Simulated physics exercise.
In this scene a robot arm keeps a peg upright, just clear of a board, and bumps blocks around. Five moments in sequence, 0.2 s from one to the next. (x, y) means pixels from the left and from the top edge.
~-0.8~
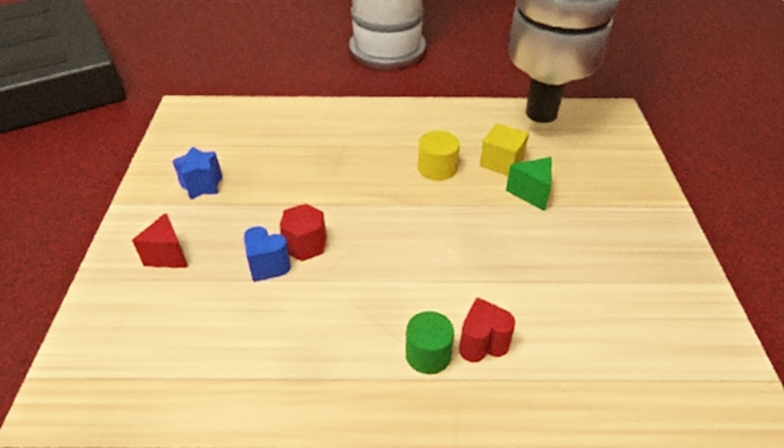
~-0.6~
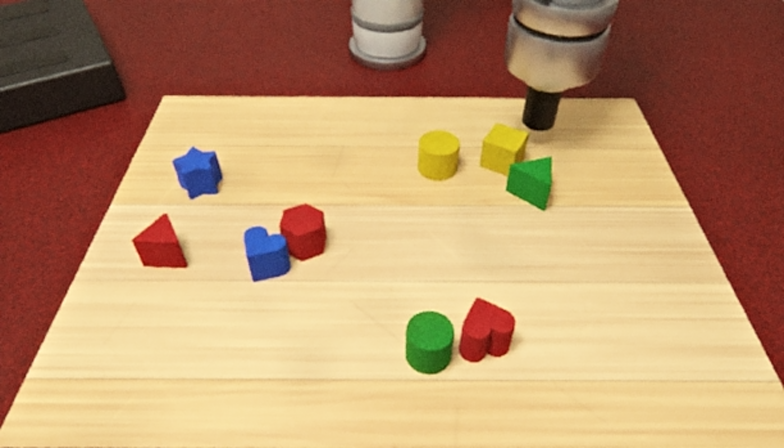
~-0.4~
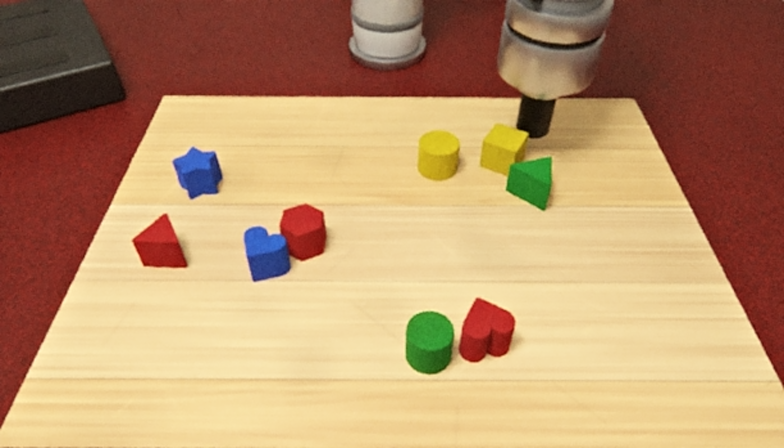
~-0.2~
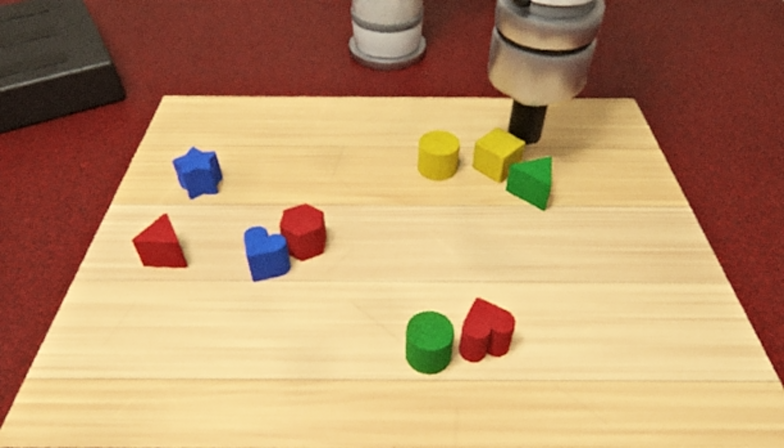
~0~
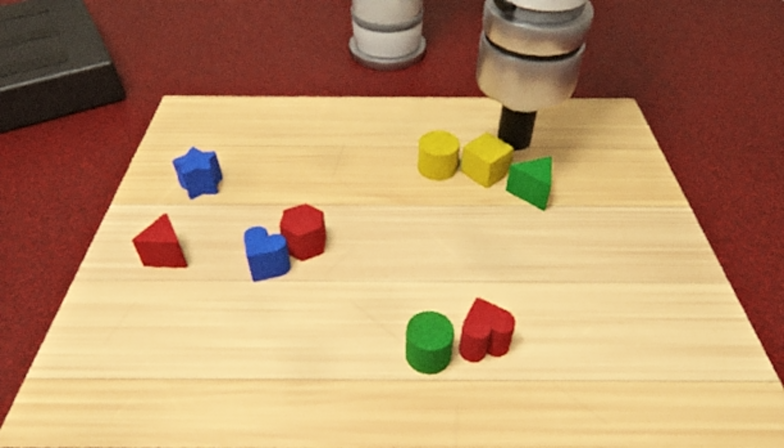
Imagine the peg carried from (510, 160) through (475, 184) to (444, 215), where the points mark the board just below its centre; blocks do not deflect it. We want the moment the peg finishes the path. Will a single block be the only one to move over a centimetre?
Yes, I think so.
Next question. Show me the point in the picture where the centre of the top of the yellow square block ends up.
The yellow square block ends near (407, 191).
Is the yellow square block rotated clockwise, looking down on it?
Yes.
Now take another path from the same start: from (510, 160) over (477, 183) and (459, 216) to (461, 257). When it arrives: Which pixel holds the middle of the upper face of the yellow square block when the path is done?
I'd guess (423, 188).
On the path given first. One third of the way, peg at (489, 156); yellow round block at (435, 143); yellow square block at (462, 163).
Two thirds of the way, peg at (466, 175); yellow round block at (435, 143); yellow square block at (434, 178), turned 25° clockwise.
At the end, peg at (445, 196); yellow round block at (435, 143); yellow square block at (407, 191), turned 50° clockwise; green triangle not moved.
